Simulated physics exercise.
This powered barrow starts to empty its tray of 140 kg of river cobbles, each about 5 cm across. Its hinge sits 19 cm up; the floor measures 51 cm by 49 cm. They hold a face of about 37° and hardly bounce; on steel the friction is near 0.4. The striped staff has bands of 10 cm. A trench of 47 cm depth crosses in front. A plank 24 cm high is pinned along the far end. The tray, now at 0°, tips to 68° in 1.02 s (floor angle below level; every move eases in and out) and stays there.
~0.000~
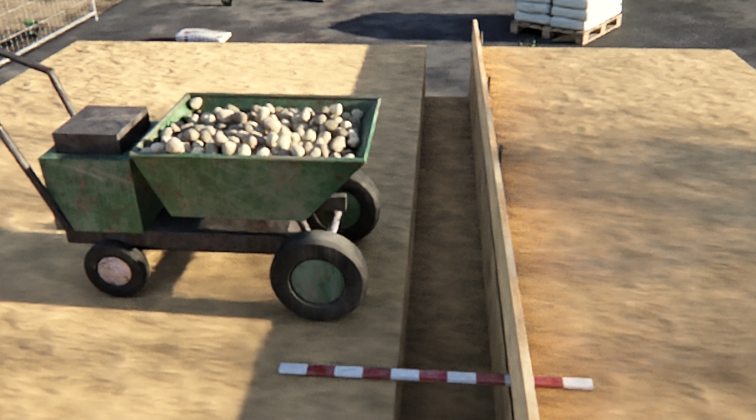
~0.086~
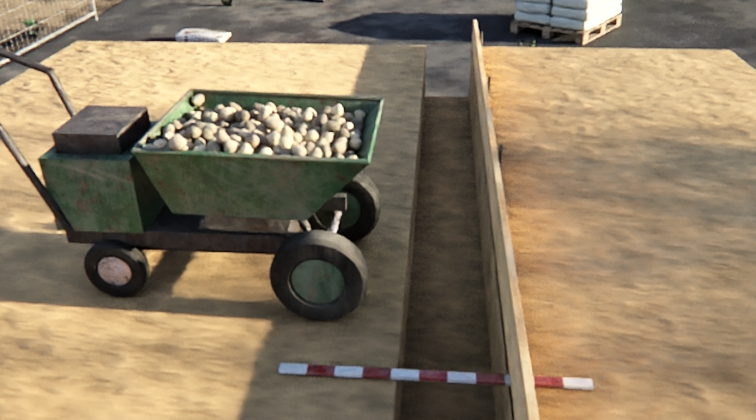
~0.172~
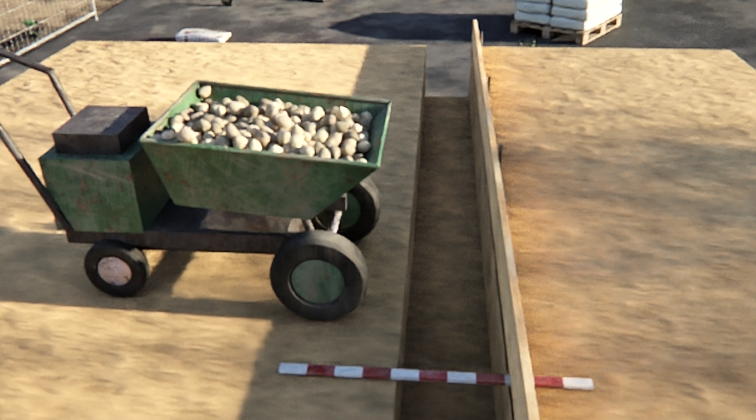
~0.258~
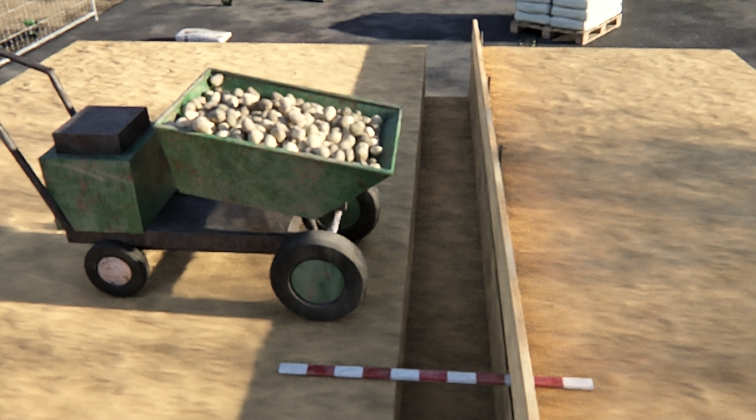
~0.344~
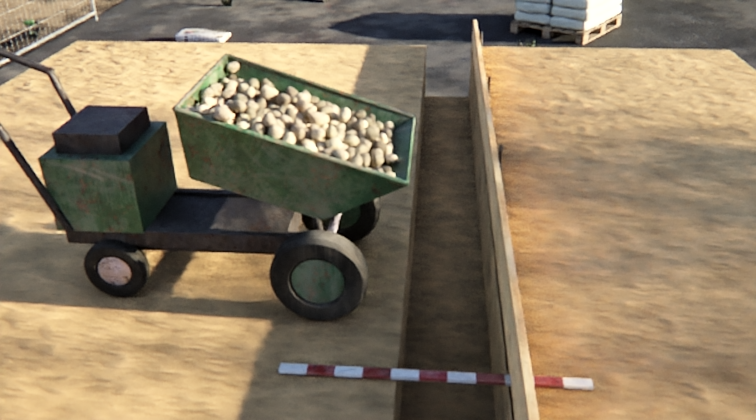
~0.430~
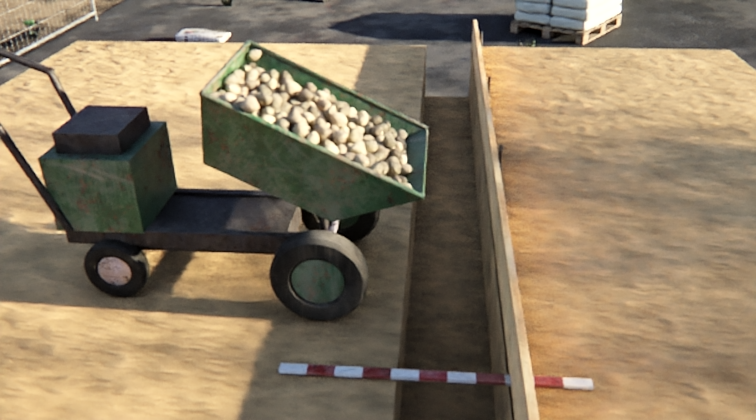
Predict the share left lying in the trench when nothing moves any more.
About 82 per cent.
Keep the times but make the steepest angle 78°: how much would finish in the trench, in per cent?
Then about 90 per cent.
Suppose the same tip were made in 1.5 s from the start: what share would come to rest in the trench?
It would be near 90 per cent.
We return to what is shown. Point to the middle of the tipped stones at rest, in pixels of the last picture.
Their middle is at about (467, 351).
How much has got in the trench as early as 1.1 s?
Some 25 per cent.
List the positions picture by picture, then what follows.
In the first frame, lip at (365, 161), floor tilted 0°, highest stones at (276, 118).
In the second frame, lip at (368, 163), floor tilted 1°, highest stones at (278, 117); the stones move at 0.3 m/s on average.
In the third frame, lip at (378, 167), floor tilted 5°, highest stones at (242, 111); the stones move at 0.5 m/s on average.
In the fourth frame, the tray is at 11°, its lip at (392, 174); the top of the load is at (226, 101); the stones move at 0.7 m/s on average.
In the fifth frame, lip at (408, 184), floor tilted 18°, highest stones at (236, 88); the stones move at 0.8 m/s on average.
In the sixth frame, lip at (423, 198), floor tilted 26°, highest stones at (246, 75); the stones move at 0.9 m/s on average.
After 0.8 s the floor is at 57°; 100 % in the tray; the foremost stones are at (457, 217).
After 1.1 s the floor is at 68°; 66 % in the tray, 26 % in the trench, 7 % past the trench; the foremost stones are at (559, 293).
After 1.5 s the floor is at 68°; 35 % in the tray, 48 % in the trench, 17 % past the trench; the foremost stones are at (673, 295).
After 3.4 s the floor is at 68°; 0 % in the tray, 82 % in the trench, 18 % past the trench; the foremost stones are past the picture's edge.
